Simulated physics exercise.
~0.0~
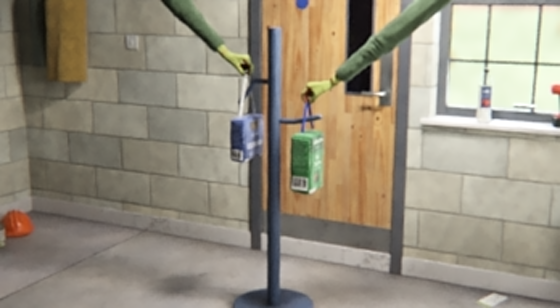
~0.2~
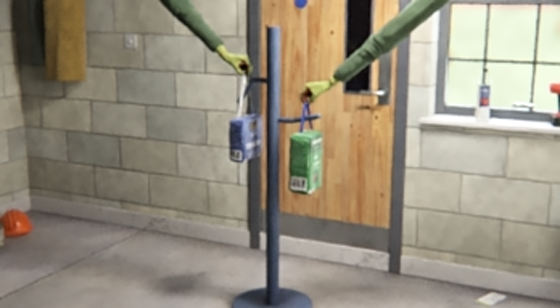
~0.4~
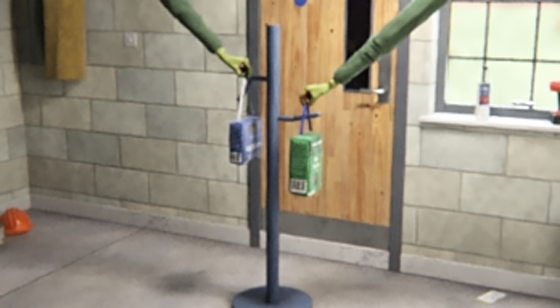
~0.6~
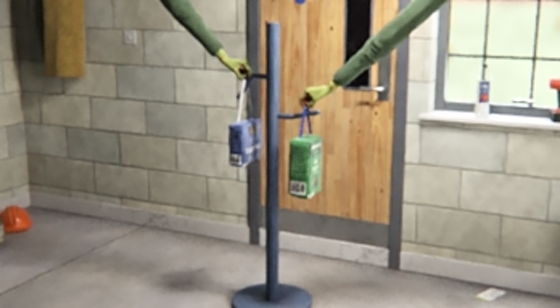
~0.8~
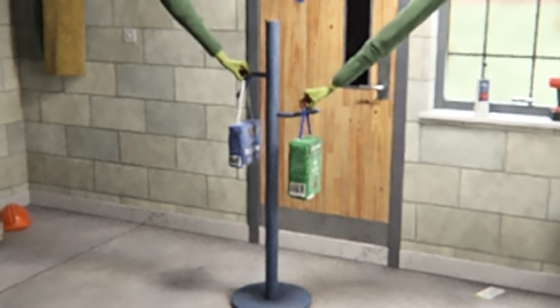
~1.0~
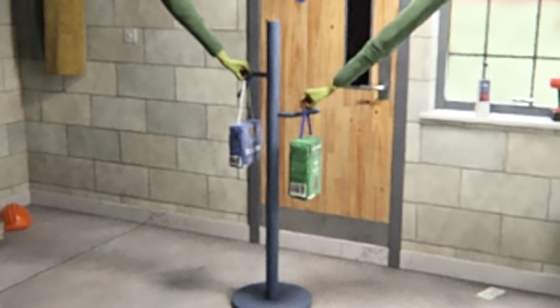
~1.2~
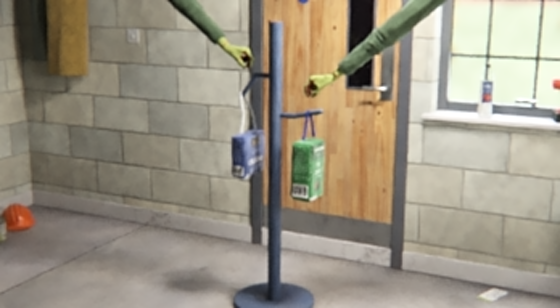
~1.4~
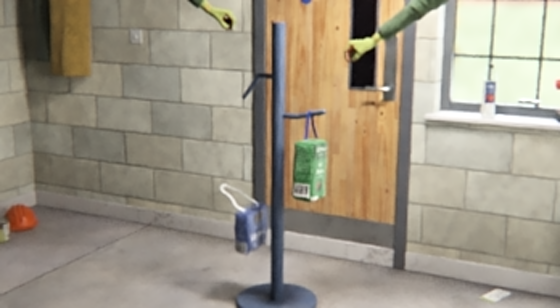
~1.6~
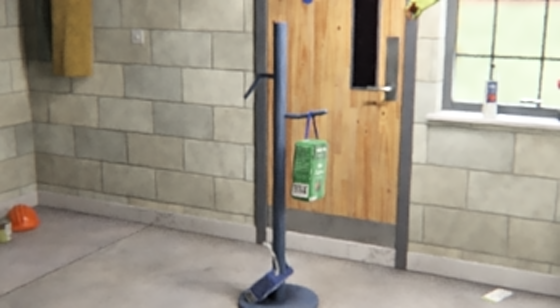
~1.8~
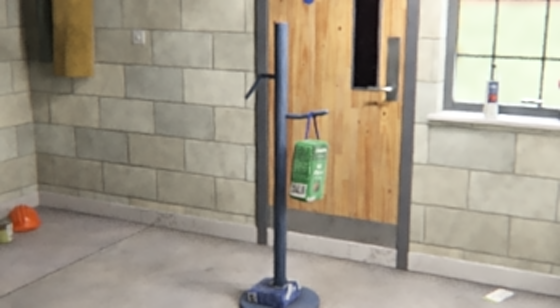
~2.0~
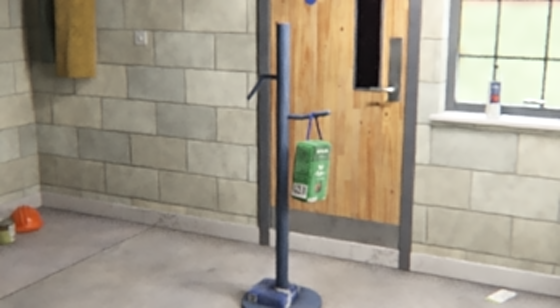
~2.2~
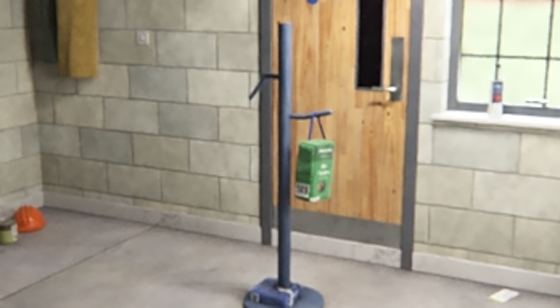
Gloved hands release two bags at a stand; the blue falls, the green stays hanging.
